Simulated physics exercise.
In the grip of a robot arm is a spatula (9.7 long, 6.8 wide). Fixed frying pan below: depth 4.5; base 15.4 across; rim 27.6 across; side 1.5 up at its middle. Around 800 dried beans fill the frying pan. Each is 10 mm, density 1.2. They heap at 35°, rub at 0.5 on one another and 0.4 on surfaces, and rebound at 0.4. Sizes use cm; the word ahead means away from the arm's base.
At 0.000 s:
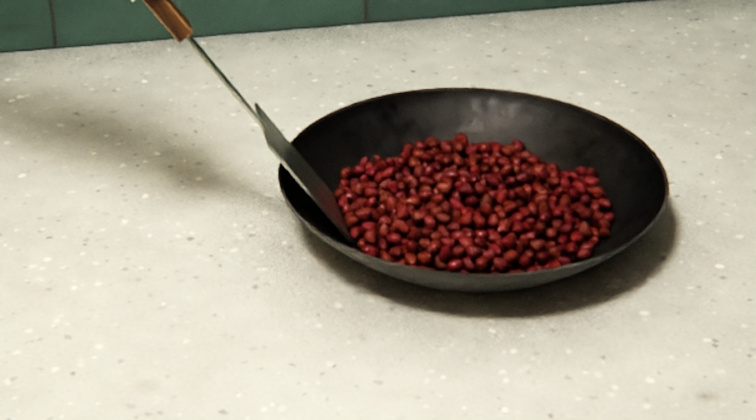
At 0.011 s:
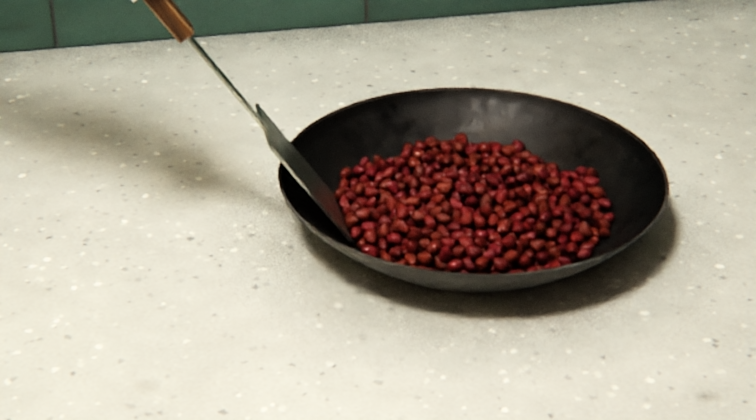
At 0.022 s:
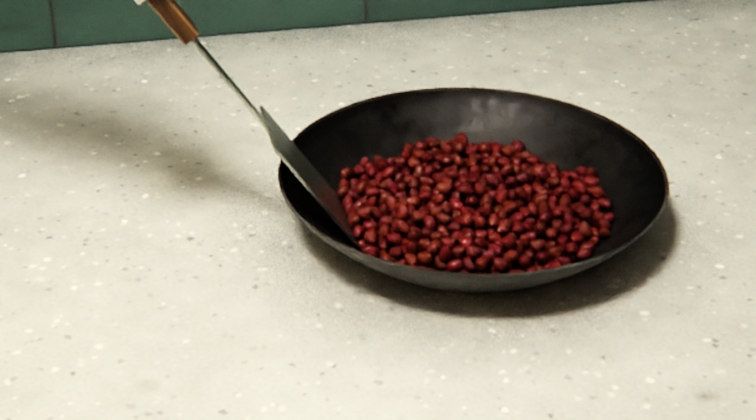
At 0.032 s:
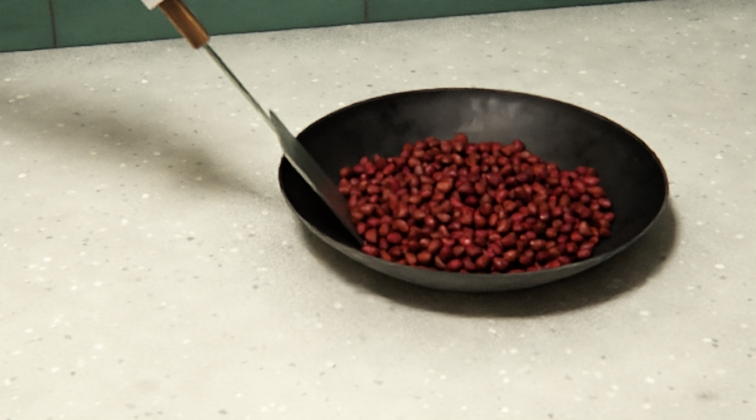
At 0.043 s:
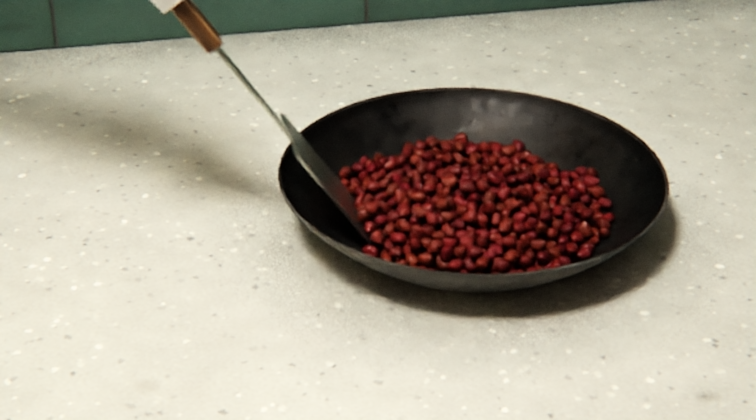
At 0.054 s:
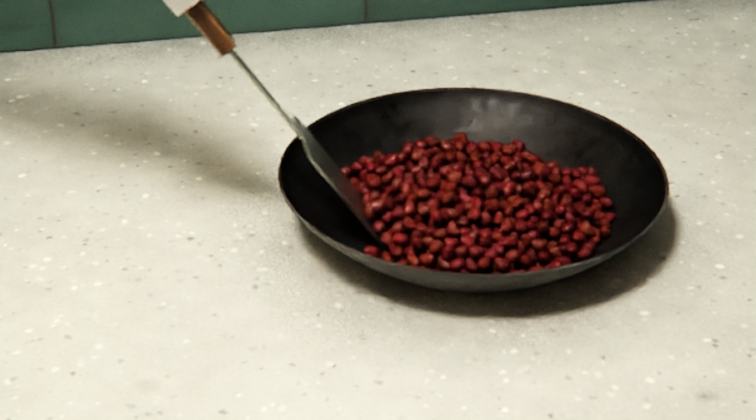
A spatula with a wooden handle slides slowly rightward against a heap of dark red beans in a black frying pan.
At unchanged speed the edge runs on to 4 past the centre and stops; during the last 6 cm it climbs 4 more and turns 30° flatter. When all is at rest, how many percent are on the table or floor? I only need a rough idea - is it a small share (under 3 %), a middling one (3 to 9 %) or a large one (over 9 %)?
A small one, under 3 %.
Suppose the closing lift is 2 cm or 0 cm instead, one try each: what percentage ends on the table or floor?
I'd put it near 0 in a hundred, then near 0 in a hundred.
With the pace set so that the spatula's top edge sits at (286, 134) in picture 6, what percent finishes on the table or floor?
About 0 percent.
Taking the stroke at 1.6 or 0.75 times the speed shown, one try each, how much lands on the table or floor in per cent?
Roughly 10 % and roughly 0 %.
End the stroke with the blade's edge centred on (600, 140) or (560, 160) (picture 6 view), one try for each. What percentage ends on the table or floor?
Respectively about 20 and 5 percent end on the table or floor.
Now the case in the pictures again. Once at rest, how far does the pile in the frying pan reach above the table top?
Peak at rest, approximately 5.5 centimetres.
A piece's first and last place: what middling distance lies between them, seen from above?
I'd estimate close to 3 centimetres.
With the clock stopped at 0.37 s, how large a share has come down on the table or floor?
Estimate: About 0 percent.
After 0.10 s, sloping 56°, highest piece 5 above the table; 800 in the frying pan.
After 0.15 s, sloping 43°, highest piece 6 above the table; 800 in the frying pan.
After 0.37 s, sloping 26°, highest piece 5 above the table; 799 in the frying pan, 1 on the blade or in flight.
After 1.42 s, sloping 26°, highest piece 5 above the table; 799 in the frying pan, 1 on the table or floor.
In the end, 799 in the frying pan, 1 on the table or floor. That is 0 % on the table or floor.
